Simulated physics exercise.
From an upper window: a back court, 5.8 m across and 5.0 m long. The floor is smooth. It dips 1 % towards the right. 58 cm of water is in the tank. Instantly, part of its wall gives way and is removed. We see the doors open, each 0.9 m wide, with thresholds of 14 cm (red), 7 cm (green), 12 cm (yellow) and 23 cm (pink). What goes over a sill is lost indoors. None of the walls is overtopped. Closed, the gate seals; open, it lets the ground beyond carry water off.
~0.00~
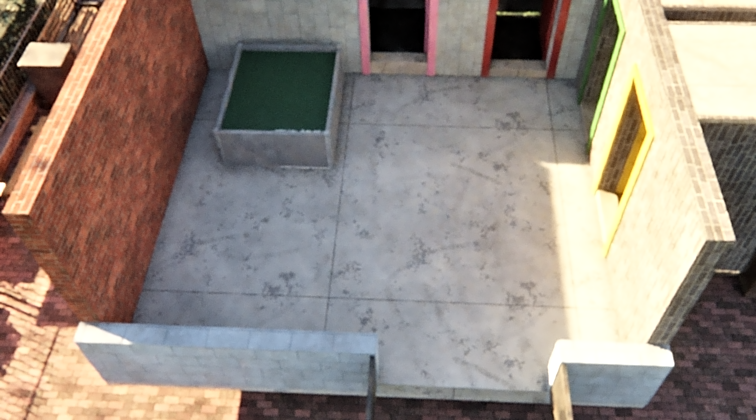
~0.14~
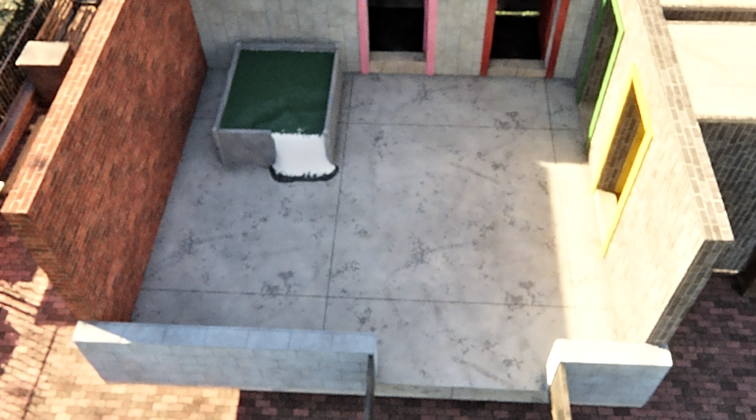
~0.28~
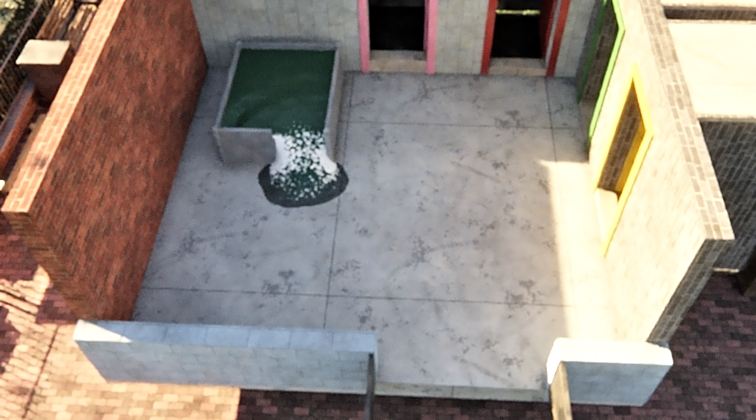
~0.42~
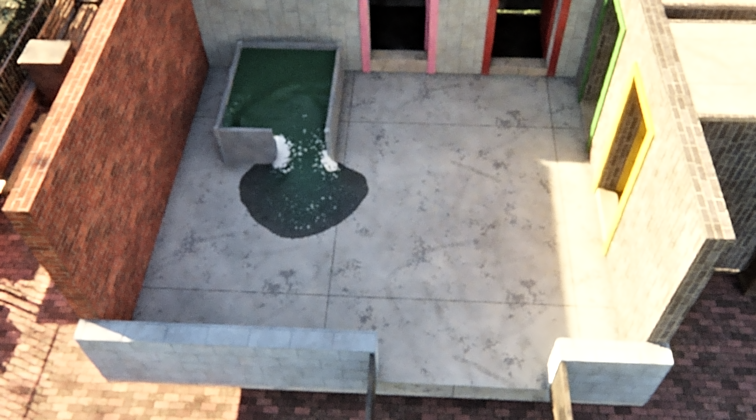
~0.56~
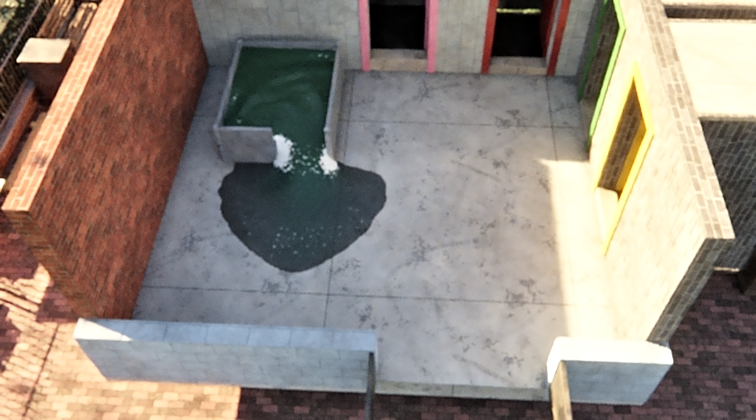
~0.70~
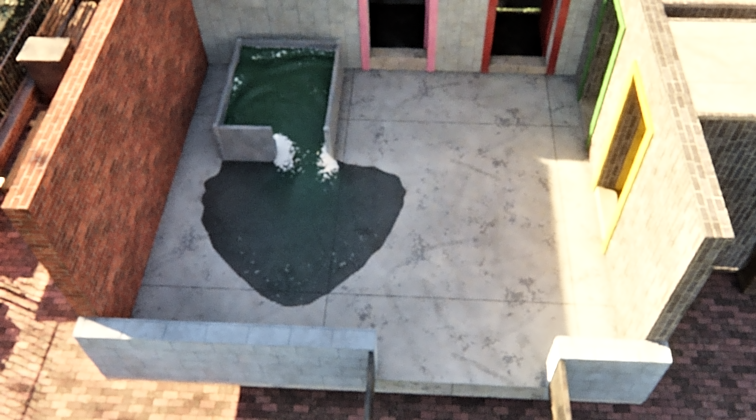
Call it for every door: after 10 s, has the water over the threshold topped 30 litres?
Red door not topped, green door not topped, yellow door not topped, pink door not topped.
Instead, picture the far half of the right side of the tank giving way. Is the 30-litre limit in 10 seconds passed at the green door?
Green: Exceeds.
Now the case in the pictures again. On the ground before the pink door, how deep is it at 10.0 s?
Roughly 2.0 centimetres.
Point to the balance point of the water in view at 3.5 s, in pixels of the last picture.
Centre: Approx. (298, 205) px.
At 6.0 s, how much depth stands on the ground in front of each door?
Centimetres: Red 0 / green 0 / yellow 5 / pink 0.
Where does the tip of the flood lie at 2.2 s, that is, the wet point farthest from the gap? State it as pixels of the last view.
Roughly at pixel (542, 367).
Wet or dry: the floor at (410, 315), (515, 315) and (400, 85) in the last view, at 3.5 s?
Listed in sequence, the spots are drenched, drenched and bone dry.
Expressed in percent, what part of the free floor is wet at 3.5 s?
Covered: Roughly 45 per cent.
After 1.4 s water covers 35 % of the floor and is deepest (30 cm) near (306, 167); red door not reached, green door not reached, yellow door not reached, pink door not reached.
After 2.2 s water covers 45 % of the floor and is deepest (28 cm) near (138, 348); red door not reached, green door not reached, yellow door not reached, pink door not reached.
After 3.5 s water covers 45 % of the floor and is deepest (18 cm) near (306, 167); red door not reached, green door not reached, yellow door not reached, pink door not reached.
After 6.0 s water covers 65 % of the floor and is deepest (12 cm) near (607, 370); red door not reached, green door not reached, yellow door 5 cm at the sill, 0 L in, pink door not reached.
After 10.0 s water covers 80 % of the floor and is deepest (8 cm) near (577, 96); red door 6 cm at the sill, 0 L in, green door 3 cm at the sill, 0 L in, yellow door 6 cm at the sill, 0 L in, pink door 2 cm at the sill, 0 L in.
